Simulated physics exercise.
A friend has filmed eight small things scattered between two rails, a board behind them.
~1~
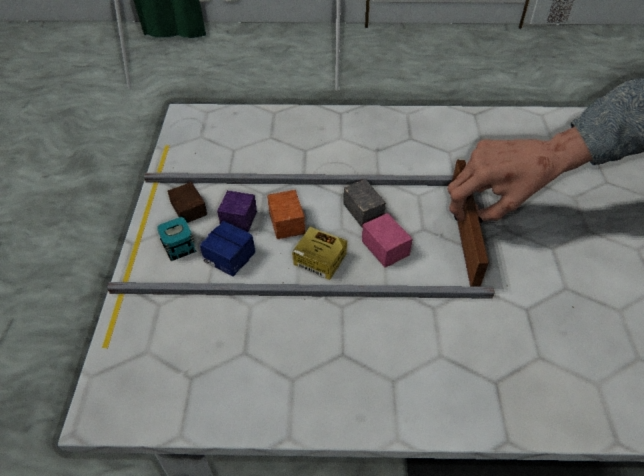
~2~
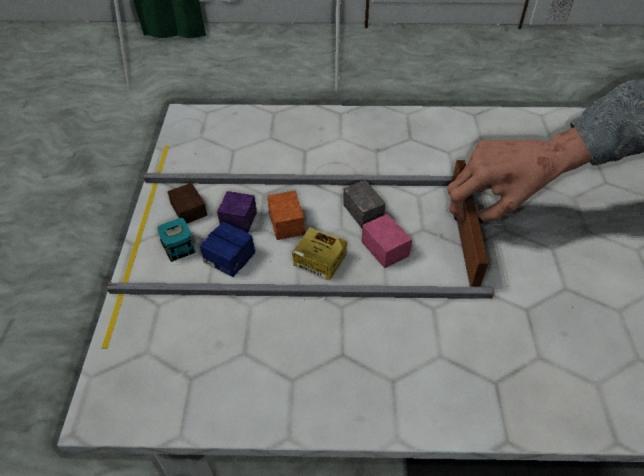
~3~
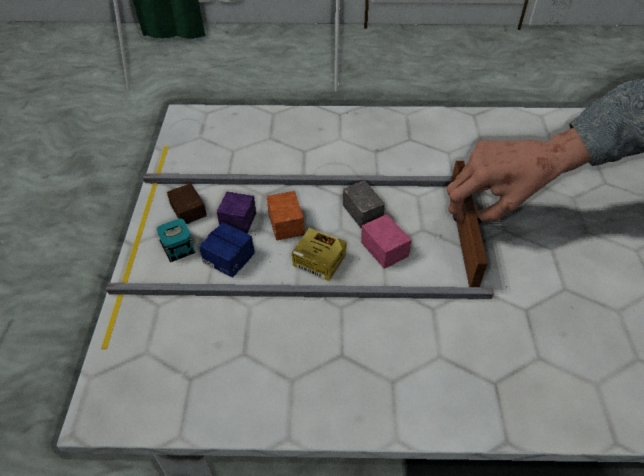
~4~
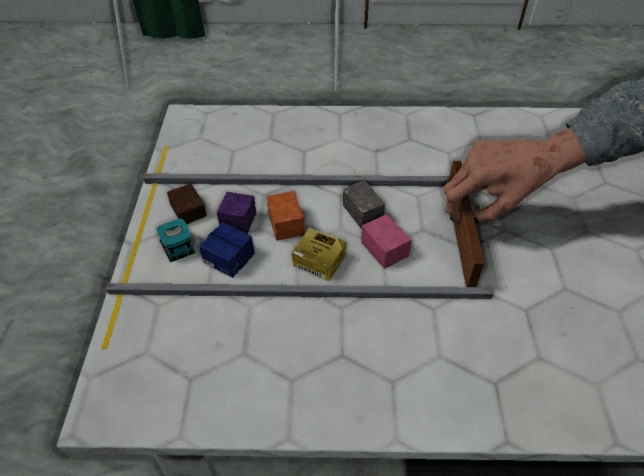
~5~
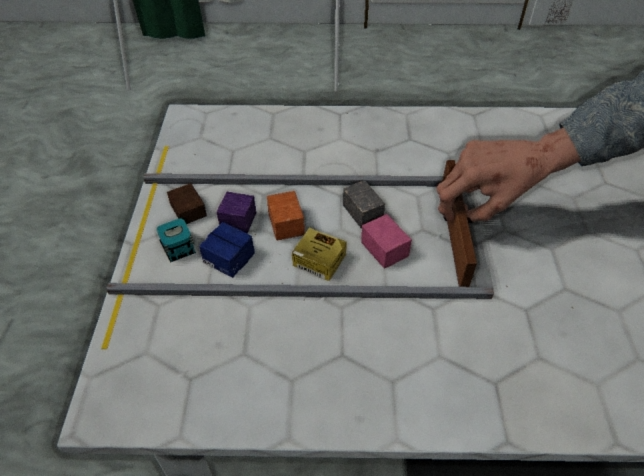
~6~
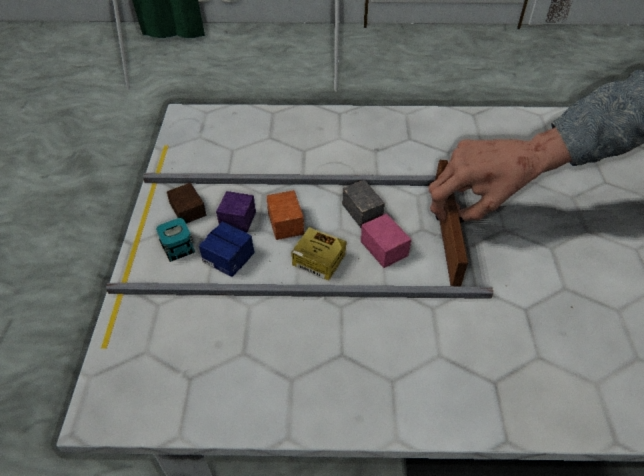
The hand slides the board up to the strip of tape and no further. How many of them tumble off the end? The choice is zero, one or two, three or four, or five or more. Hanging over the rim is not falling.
In the end the number that fall off is five or more.
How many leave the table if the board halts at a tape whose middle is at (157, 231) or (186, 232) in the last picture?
In that order 6 and 4.
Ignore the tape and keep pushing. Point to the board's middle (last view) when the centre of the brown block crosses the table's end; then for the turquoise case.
Near (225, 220) and (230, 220).
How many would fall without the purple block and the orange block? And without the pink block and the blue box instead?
Fallen: 4, and 5 in the other try.
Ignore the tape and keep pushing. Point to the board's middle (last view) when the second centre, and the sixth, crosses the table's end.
At (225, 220) for the second, at (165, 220) for the sixth.
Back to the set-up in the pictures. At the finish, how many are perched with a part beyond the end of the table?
The number is 2.
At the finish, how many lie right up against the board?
2 of them.
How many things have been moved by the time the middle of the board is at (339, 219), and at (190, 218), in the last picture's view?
By then 3, and 8.
A little later, none off yet; turquoise case at rest near (176, 239); brown block at rest near (186, 204); blue box at rest near (227, 249).
Next, none off yet; turquoise case shifted about its own width near (151, 231); brown block shifted a little near (172, 201); blue box shifted about its own width near (182, 242).
Later still, two off so far; turquoise case dropping near (108, 292); brown block on its side near (125, 226); blue box shifted well along near (114, 238).
When it is over, the number that fall off is five or more; down, yellow box, orange block, purple block, blue box, brown block and turquoise case.
